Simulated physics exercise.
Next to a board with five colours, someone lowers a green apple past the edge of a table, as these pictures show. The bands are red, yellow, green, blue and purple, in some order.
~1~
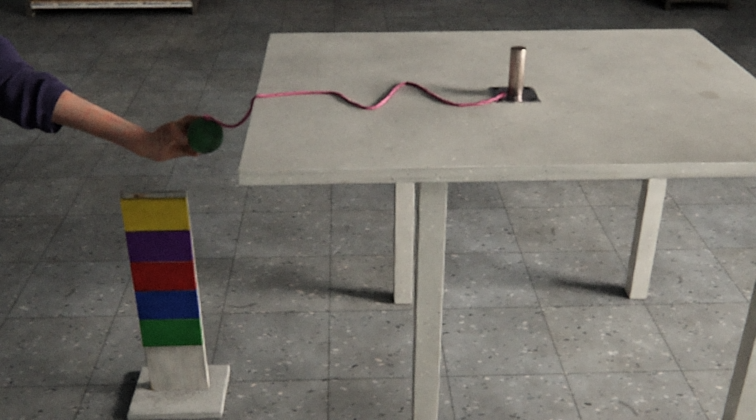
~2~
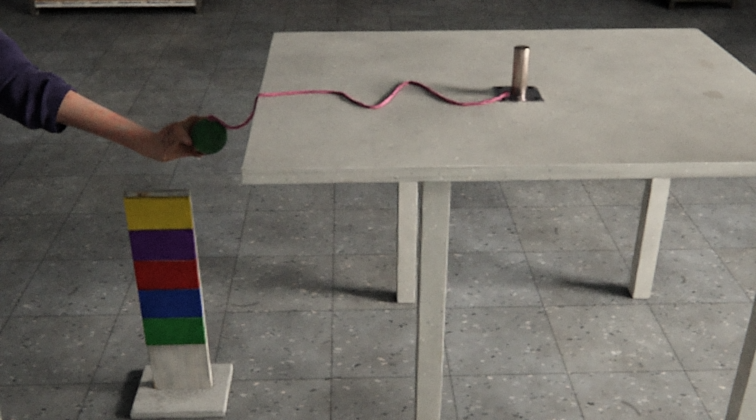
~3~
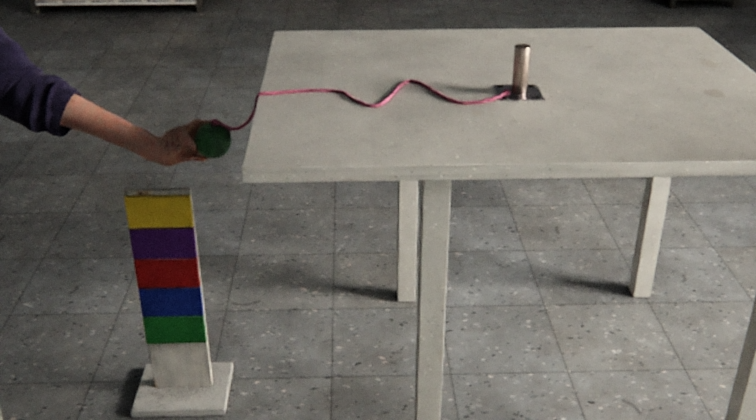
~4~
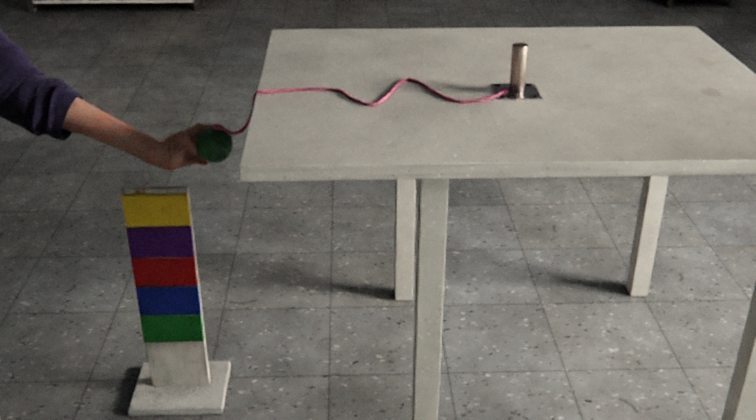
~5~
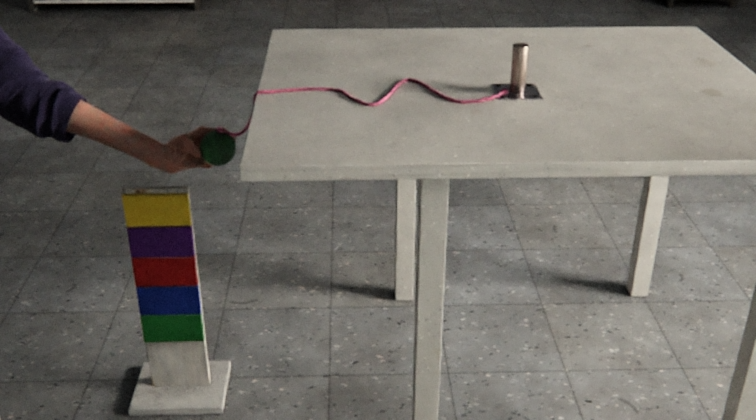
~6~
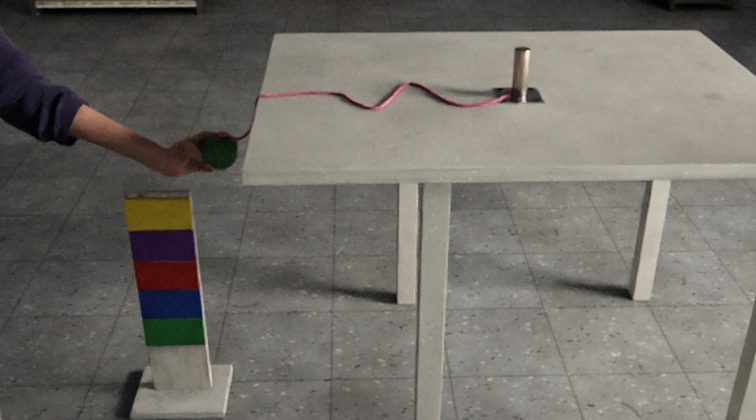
A hand and forearm in a dark purple sleeve reach in from the left, holding a round green object beside a pale table on a grey tiled floor, seen from slightly above. A pinkish-red cord runs in waves across the tabletop to an upright metal cylinder, and a stand banded yellow, purple, red, blue and green is below the hand. The hand moves the green object slightly right and down, while the view shifts faintly.
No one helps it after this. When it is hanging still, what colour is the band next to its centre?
Red.
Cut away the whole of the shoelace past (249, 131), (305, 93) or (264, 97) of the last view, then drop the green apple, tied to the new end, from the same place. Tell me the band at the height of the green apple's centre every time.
In order of the tries: Purple; then no band; then yellow.
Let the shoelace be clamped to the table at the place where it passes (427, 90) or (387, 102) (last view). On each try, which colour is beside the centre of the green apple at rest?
For the first place it's purple, and for the second yellow.
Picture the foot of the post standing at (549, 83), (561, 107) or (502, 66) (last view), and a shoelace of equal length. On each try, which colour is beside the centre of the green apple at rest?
Purple; purple; red.
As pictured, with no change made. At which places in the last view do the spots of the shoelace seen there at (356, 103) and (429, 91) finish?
Final positions are (259, 103) and (393, 97), in that order.
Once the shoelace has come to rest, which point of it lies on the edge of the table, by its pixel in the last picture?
The bit in question sits close to (356, 103).
Soon after, apple near (310, 261); level with red.
After that, apple near (245, 276); level with red.
In the end, apple near (262, 278); level with red. The red one.
